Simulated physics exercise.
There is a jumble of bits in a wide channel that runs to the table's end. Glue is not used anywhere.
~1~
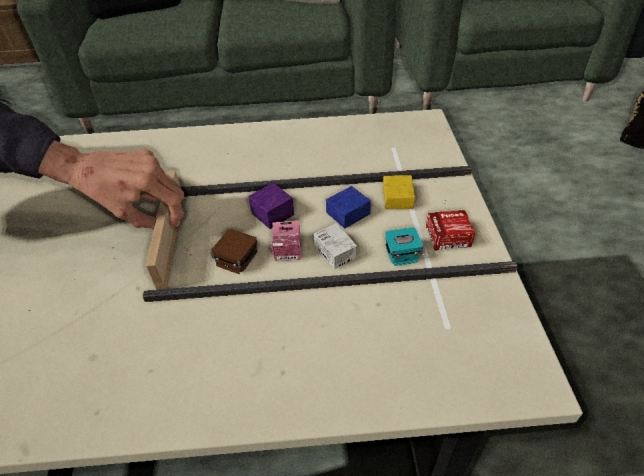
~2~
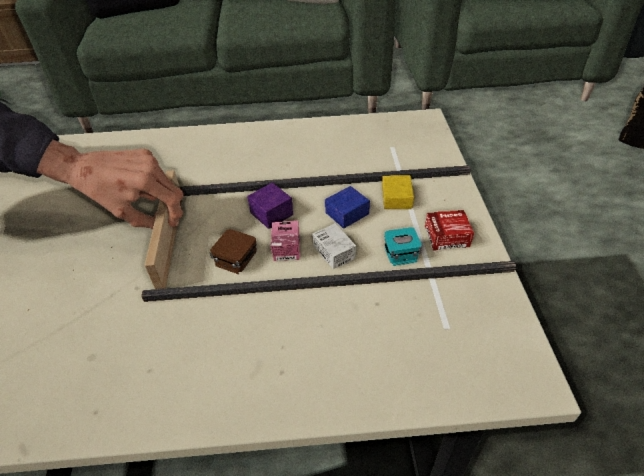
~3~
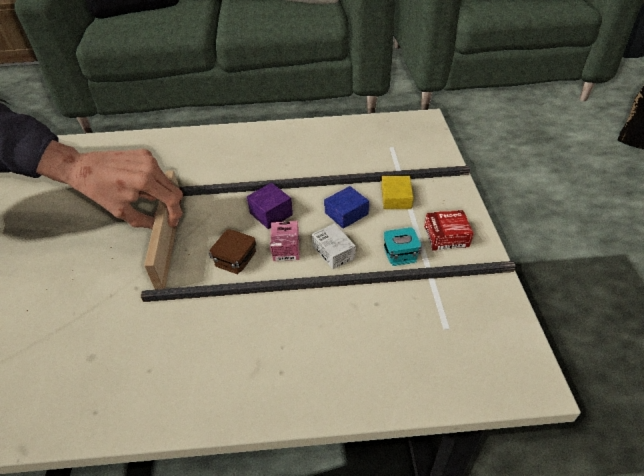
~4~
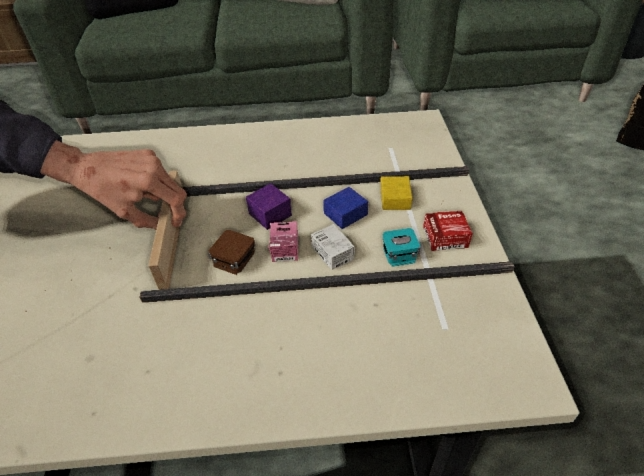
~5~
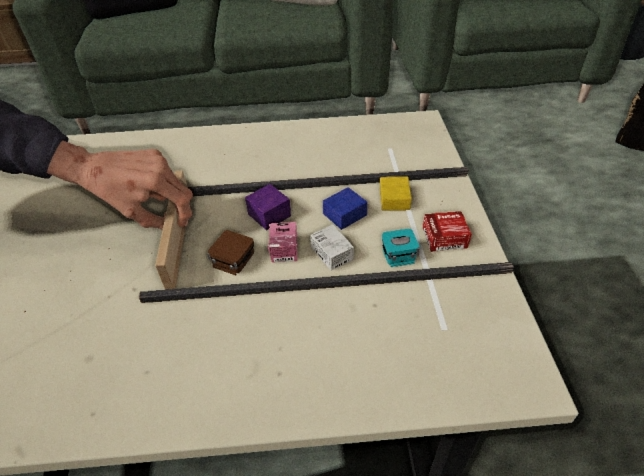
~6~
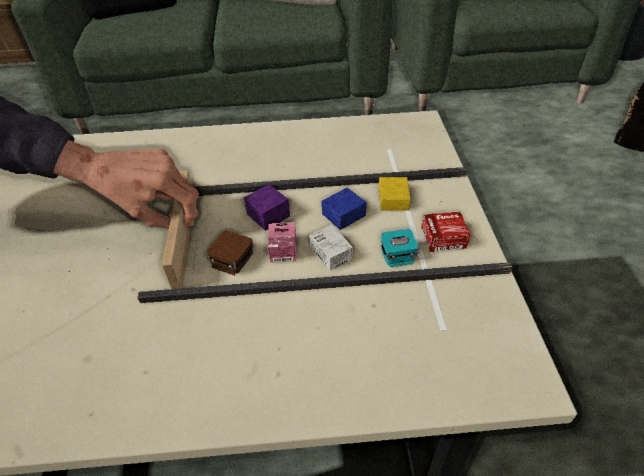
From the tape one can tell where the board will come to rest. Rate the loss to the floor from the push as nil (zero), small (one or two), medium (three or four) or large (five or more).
The loss is small.
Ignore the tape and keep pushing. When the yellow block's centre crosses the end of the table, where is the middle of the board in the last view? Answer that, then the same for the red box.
The middle is at (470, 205) when it's the yellow block, and at (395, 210) when it's the red box.
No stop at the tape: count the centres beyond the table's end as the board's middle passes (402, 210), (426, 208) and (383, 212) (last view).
2, 3 and 0.
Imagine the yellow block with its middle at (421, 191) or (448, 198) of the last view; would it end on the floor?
At the first place it rests in place, and at the second it goes off the edge.
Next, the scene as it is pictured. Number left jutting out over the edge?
Number: 1.
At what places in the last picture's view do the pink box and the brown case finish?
First (462, 227), then (433, 232).
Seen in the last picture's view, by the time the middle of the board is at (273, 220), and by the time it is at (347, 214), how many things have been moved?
By then 4, and later 8.
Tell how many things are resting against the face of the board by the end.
Looks like 2 of them, all told.
Soon after, none off yet; red box at rest near (445, 231); yellow block at rest near (394, 194); turquoise case at rest near (398, 248).
After that, none off yet; red box displaced a little near (456, 229); yellow block moving near (398, 193); turquoise case displaced about its own width near (428, 248).
And then, none off yet; red box displaced about its own width near (485, 219); yellow block displaced about its own width near (428, 187); turquoise case displaced well along near (492, 248).
In the end, the number that fall off is one or two; gone, turquoise case and red box.
